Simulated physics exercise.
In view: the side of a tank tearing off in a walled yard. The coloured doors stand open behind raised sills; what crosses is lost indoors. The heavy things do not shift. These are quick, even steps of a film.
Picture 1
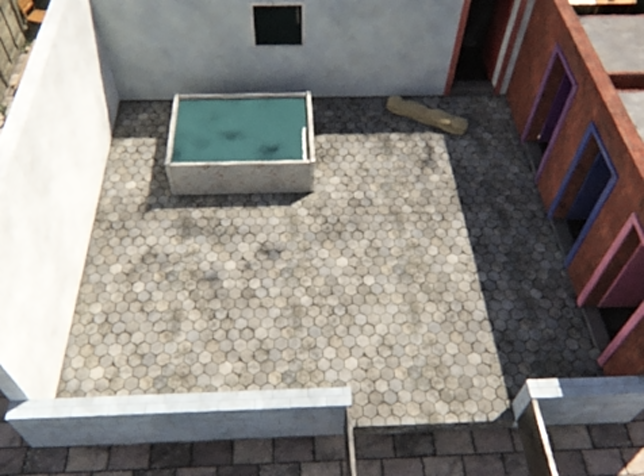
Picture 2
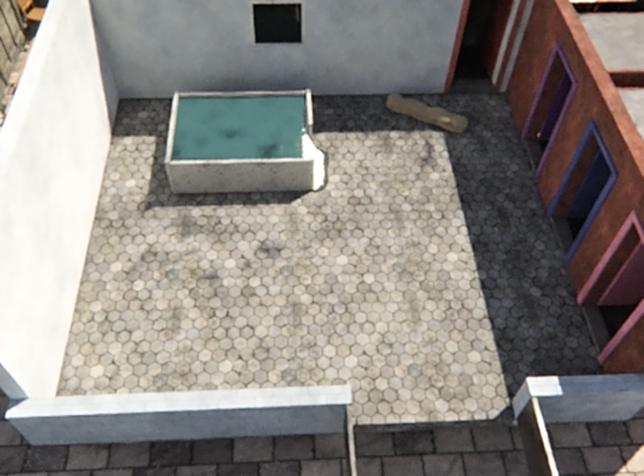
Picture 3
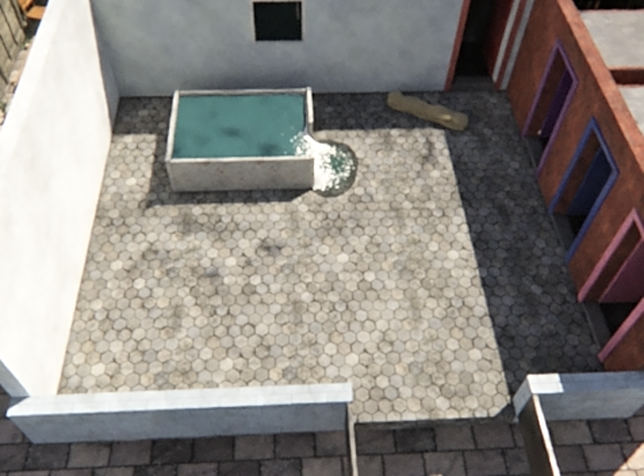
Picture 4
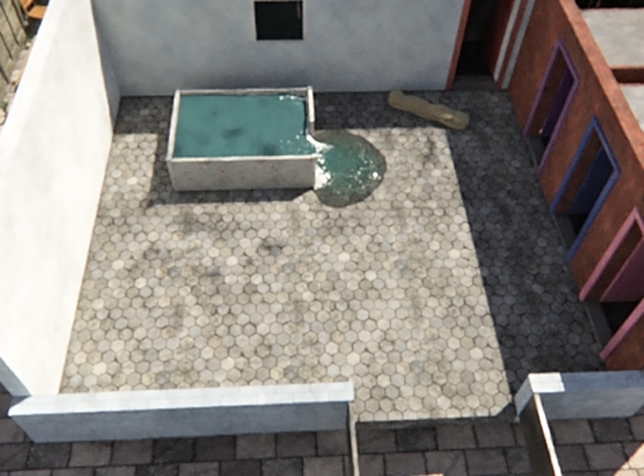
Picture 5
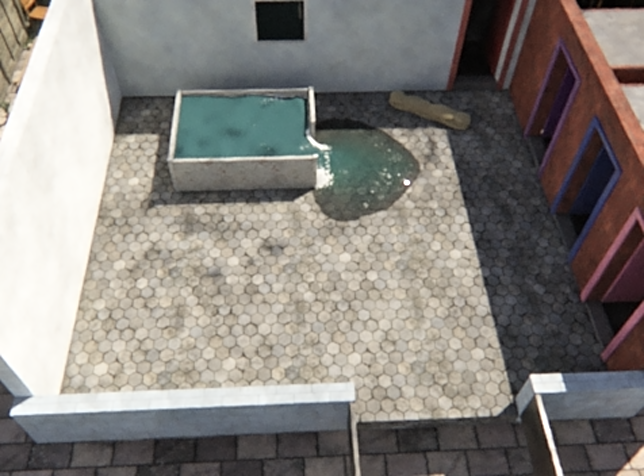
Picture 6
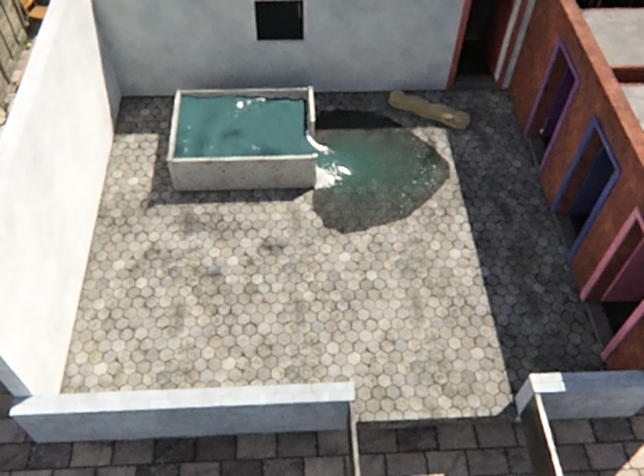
Water pouring from the torn right side of a raised tank, spreading rightward in a widening pool across a paved, walled yard.
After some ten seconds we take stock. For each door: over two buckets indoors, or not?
The purple door floods; the red door holds within the limit; the blue door floods; the pink door floods.
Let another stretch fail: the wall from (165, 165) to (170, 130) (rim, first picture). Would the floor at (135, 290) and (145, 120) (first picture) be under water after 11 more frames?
One after the other: Flooded, flooded.
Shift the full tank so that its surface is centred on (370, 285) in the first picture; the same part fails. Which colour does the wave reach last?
I say the red door.
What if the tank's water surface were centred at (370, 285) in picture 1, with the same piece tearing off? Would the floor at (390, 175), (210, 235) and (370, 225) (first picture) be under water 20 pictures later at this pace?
In that order: No water, dry, free of water.
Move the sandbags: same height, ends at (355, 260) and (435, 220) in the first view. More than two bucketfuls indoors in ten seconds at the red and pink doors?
One by one: Red door takes less; pink door stays under.
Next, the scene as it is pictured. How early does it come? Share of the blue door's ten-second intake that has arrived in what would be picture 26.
Close to 60 %.
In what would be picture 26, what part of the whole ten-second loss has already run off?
Roughly 35 per cent.
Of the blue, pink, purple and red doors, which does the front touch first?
It is the purple-painted one.
A moment on, water covers 25 % of the floor; the purple door wet at the sill, nothing in, the red door not reached, the blue door not reached, the pink door not reached.
Next, water covers 35 % of the floor; the purple door under two buckets in, the red door not reached, the blue door under two buckets in, the pink door not reached.
Then, water covers 40 % of the floor; the purple door far over two buckets in, the red door wet at the sill, nothing in, the blue door over two buckets in, the pink door under two buckets in.
Later, water covers 50 % of the floor; the purple door far over two buckets in, the red door wet at the sill, nothing in, the blue door over two buckets in, the pink door under two buckets in.
In the end, water covers 75 % of the floor; the purple door far over two buckets in, the red door wet at the sill, nothing in, the blue door far over two buckets in, the pink door over two buckets in.
